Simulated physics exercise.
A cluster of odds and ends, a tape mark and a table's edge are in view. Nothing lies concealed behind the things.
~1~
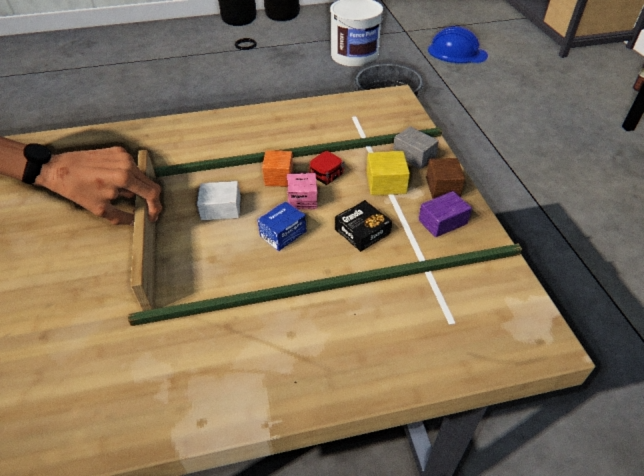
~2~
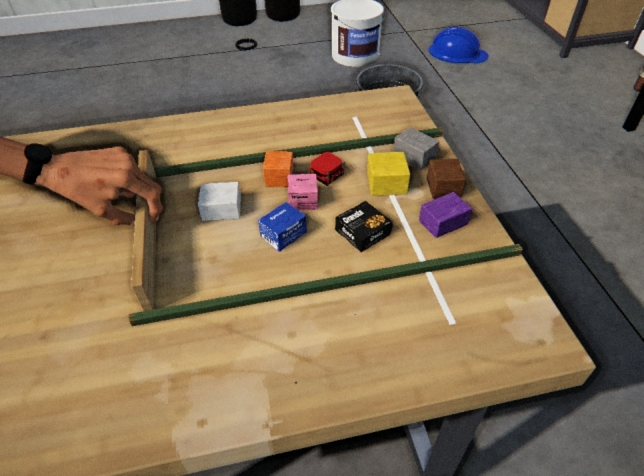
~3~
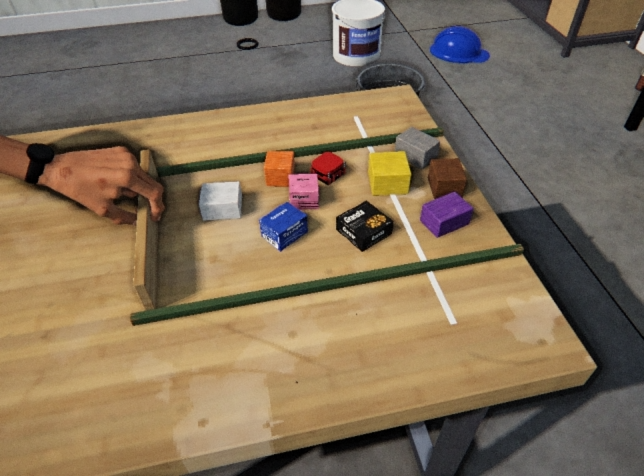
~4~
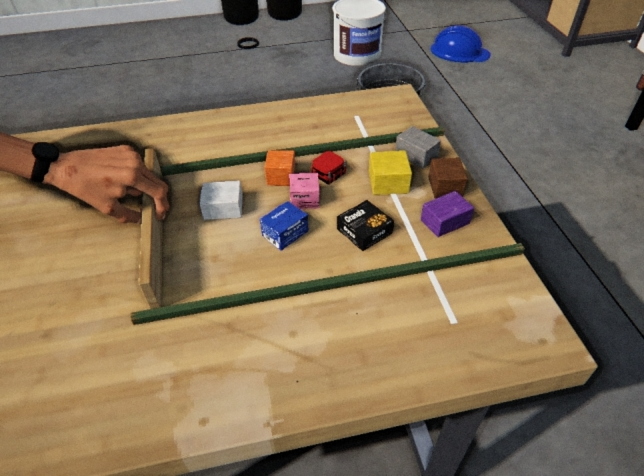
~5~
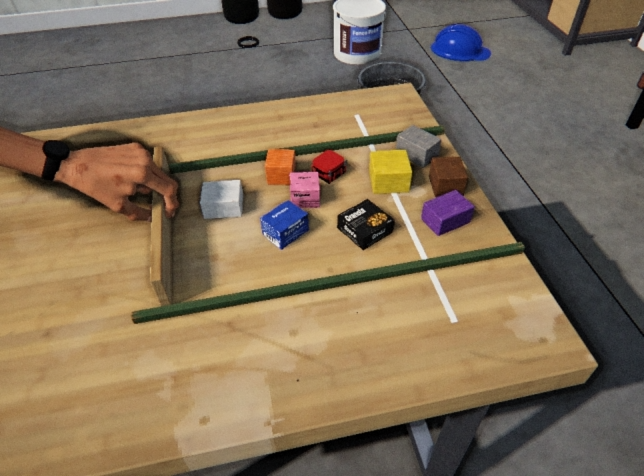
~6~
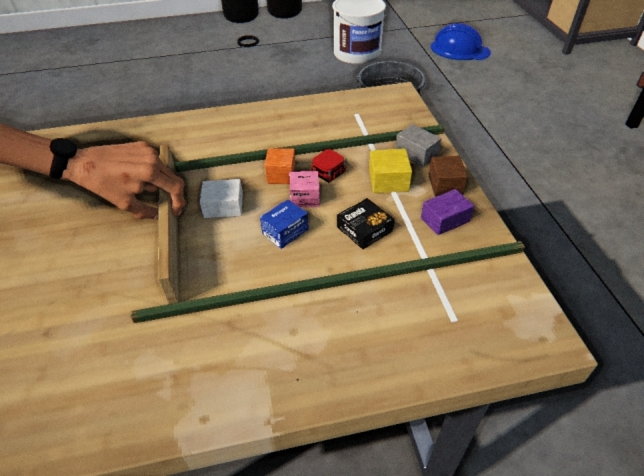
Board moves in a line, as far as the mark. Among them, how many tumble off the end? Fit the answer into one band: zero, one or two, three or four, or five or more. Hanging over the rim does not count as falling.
I would say one or two.
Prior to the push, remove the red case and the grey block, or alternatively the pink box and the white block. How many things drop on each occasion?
Result: 2 in the first case, with 1 in the second.
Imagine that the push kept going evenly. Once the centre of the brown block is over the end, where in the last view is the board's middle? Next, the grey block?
About (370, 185), and about (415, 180) for the other.
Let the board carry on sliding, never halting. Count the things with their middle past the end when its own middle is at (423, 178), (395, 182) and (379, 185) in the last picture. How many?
Past-the-end tally - position 1: 4, position 2: 2, position 3: 1.
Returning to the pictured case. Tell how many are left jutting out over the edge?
The number overhanging is 2.
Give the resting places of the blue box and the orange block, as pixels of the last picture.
They end up close to (425, 209) and (390, 149).
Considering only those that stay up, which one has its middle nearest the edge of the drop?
That would be the yellow block, which ends nearest.
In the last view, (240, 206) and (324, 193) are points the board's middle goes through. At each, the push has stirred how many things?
The number moved is 1 and then 7.
Soon after, none off yet; brown block at rest near (447, 176); grey block at rest near (418, 145); purple block at rest near (447, 212).
Then, none off yet; brown block moved about its own width near (477, 174); grey block at rest near (423, 143); purple block moved about its own width near (475, 209).
At rest, the number that fall off is one or two; fallen, purple block and brown block.
